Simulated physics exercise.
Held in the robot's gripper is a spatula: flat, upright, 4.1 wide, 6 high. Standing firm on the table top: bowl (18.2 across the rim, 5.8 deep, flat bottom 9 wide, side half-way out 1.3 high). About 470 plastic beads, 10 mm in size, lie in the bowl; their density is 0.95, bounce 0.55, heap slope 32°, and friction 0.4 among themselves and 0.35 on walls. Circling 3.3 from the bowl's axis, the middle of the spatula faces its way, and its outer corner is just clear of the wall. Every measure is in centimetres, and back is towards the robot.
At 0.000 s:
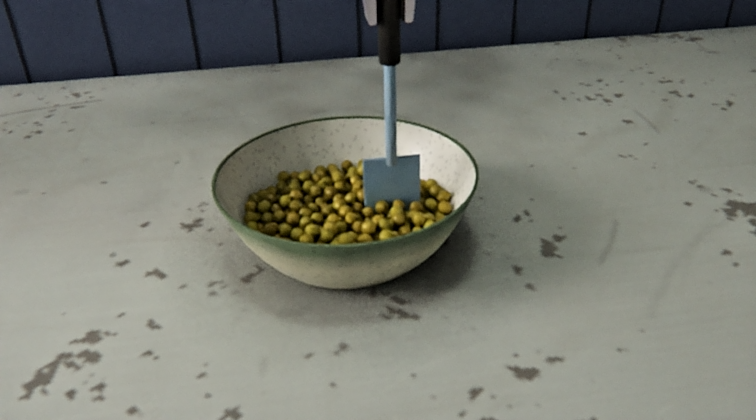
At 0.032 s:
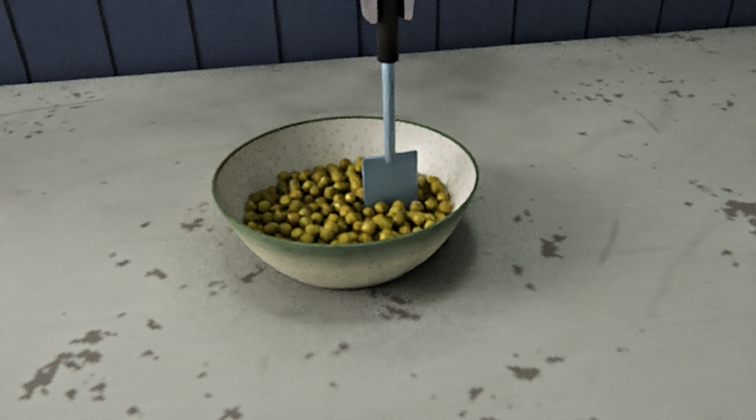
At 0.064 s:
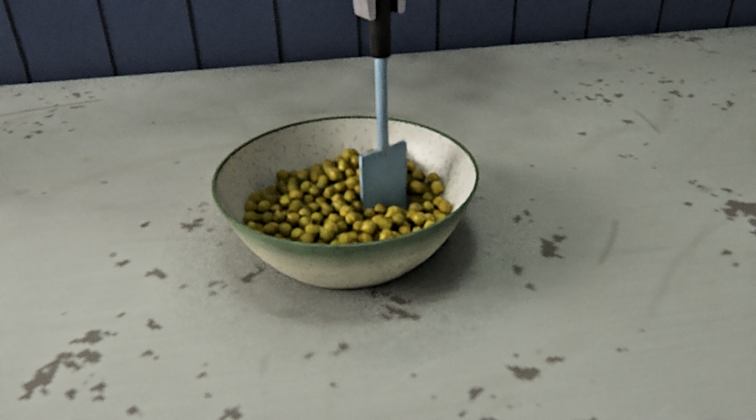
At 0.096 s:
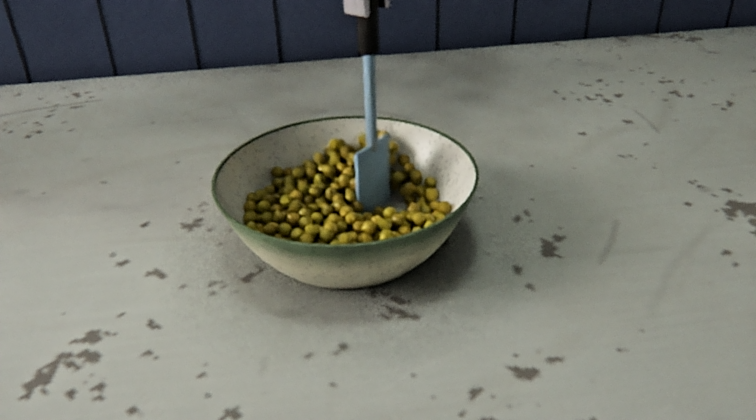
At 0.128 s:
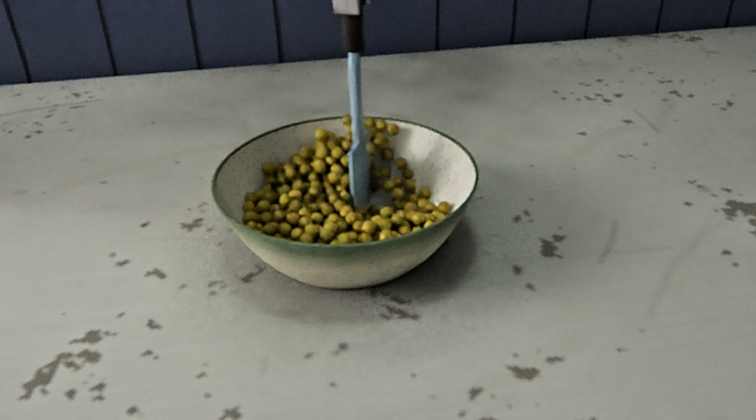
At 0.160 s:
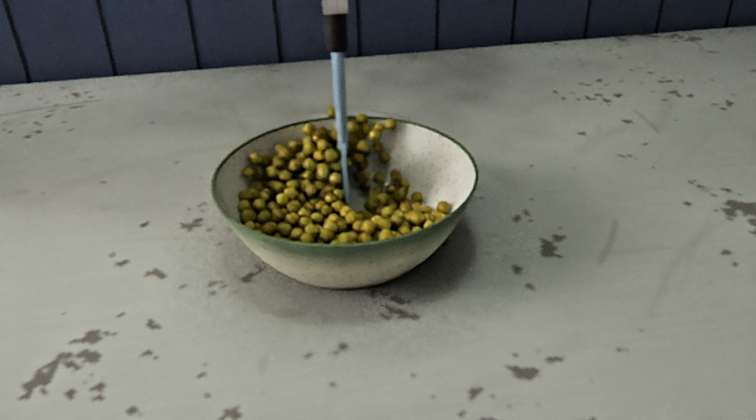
A robot gripper held a blue spatula upright in a bowl of small green balls and swept it leftward, turning it edge-on, while the balls heaped up higher along the back left side.
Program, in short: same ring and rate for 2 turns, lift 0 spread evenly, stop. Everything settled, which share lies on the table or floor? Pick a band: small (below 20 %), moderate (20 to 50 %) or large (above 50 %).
Small, below 20 %.
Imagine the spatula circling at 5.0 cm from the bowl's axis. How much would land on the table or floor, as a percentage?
It would be near 30 per cent.
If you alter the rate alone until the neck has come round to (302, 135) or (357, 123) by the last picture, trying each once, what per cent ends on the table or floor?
Well, about 30 percent the first time and about 5 percent the second.
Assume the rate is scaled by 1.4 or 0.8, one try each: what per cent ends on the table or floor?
15 % and 5 %.
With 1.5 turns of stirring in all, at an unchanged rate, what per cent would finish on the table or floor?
5 %.
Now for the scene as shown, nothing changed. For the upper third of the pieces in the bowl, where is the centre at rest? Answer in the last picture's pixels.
Looks like roughly (397, 181) to me.
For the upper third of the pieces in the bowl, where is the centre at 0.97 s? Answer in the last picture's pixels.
Roughly pixel (307, 234).
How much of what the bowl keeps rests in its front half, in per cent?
45 %.
By 0.57 s, 334° round, highest piece 7 above the table; 463 in the bowl, 9 on the table or floor, 1 in flight or on the tool.
By 0.97 s, 223° round, highest piece 7 above the table; 452 in the bowl, 19 on the table or floor, 2 in flight or on the tool.
By 1.38 s, 0° round, highest piece 6 above the table; 443 in the bowl, 28 on the table or floor, 2 in flight or on the tool.
By 2.08 s, 0° round, highest piece 6 above the table; 443 in the bowl, 30 on the table or floor.
Final count, 443 in the bowl, 30 on the table or floor. That is 6 % on the table or floor.
